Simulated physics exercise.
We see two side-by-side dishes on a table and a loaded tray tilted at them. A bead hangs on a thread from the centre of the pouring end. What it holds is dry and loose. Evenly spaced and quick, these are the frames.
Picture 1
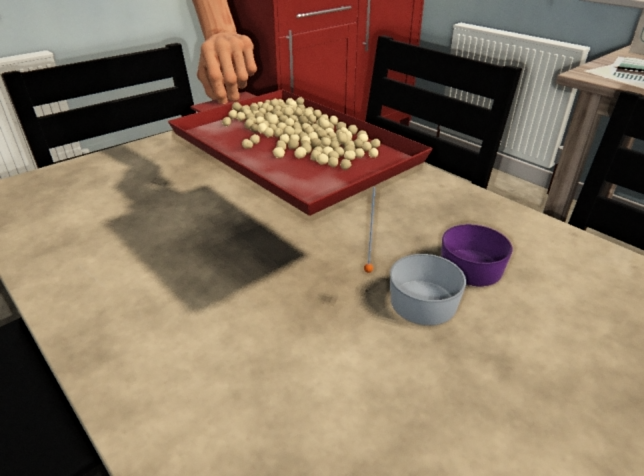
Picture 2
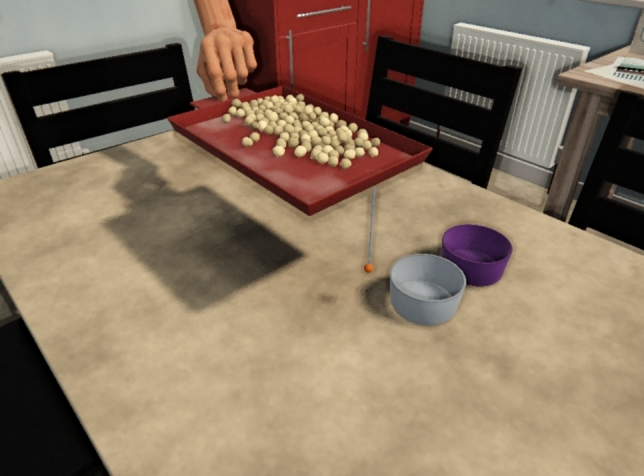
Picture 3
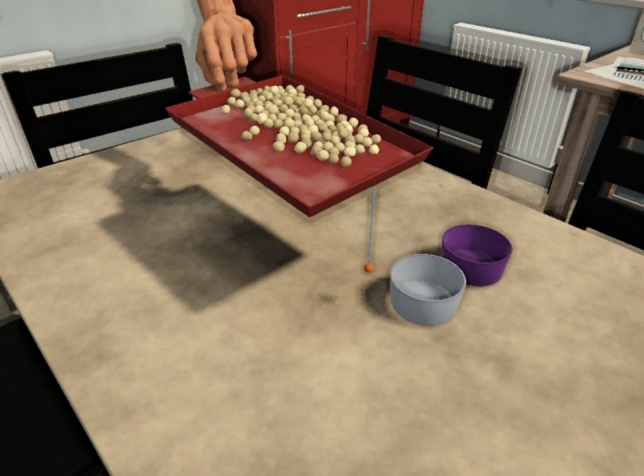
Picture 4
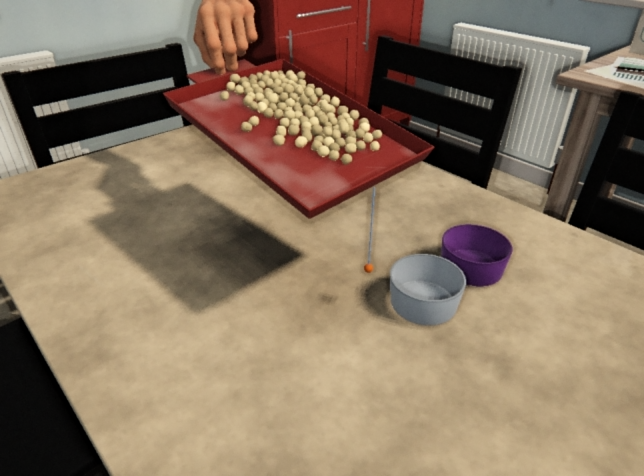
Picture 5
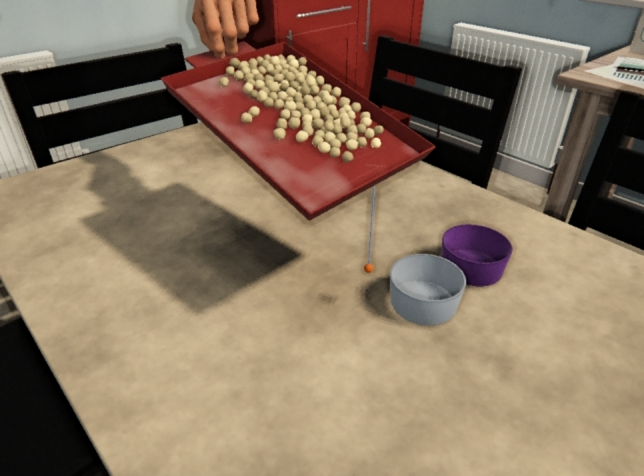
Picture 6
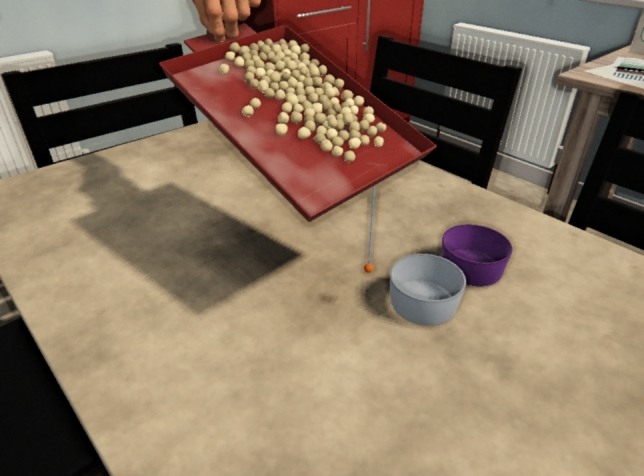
A red tray of small, round, pale nuts tilted steadily more steeply above a table as its far end rose beside a hand, its front left corner dipping slightly near a grey bowl and a purple one.
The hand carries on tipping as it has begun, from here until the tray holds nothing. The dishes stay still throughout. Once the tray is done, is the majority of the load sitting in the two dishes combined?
The dishes collect the minority.
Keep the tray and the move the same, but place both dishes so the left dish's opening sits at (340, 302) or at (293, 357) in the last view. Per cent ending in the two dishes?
It comes to roughly 30 per cent in one try and roughly 60 per cent in the next.
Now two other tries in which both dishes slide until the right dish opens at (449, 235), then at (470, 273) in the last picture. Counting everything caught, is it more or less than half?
Well, the minor share the first time and the minor share the second time.
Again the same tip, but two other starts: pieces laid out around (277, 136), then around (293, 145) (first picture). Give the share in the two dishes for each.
Roughly 10 per cent, then 0 per cent.
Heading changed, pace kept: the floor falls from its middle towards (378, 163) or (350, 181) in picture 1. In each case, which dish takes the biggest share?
Outcome one: The left side; outcome two: The left side.
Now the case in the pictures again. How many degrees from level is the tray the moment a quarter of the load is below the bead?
Near 75 degrees.
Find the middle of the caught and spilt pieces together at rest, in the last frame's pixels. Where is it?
Centre at rest, last view: Approx. (362, 370).
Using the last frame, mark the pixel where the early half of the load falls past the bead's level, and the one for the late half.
(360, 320) first, (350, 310) later.
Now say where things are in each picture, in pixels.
Corners of the pouring end at (309, 200) and (425, 148), level; middle of the load at (296, 126), macadamia nuts; left dish at (456, 306); right dish at (504, 269); bead on its thread at (368, 268), in the first picture.
Corners of the pouring end at (309, 200) and (426, 148), level; middle of the load at (296, 124), in the second picture.
Corners of the pouring end at (310, 202) and (426, 147), tipped barely, lowest at the left corner; middle of the load at (296, 117), in the third picture.
Corners of the pouring end at (310, 205) and (427, 146), tipped a little, lowest at the left corner; middle of the load at (296, 107), in the fourth picture.
Corners of the pouring end at (311, 207) and (429, 145), tipped a little, lowest at the left corner; middle of the load at (297, 96), in the fifth picture.
Corners of the pouring end at (311, 210) and (430, 145), tipped clearly, lowest at the left corner; middle of the load at (299, 86); left dish at (456, 306); right dish at (504, 269), in the sixth picture.
Soon, tray tipped steeply; most on the tray; a stray few outside both; about a quarter in the air.
A while on, tray tipped past a quarter turn; a small part on the tray; a stray few in the left dish; about two thirds outside both; about a quarter in the air.
Towards the end, tray tipped past a quarter turn; a stray few in the left dish; nearly all outside both.
Finally, tray tipped past a quarter turn; a stray few in the left dish; none in the right dish; nearly all outside both.
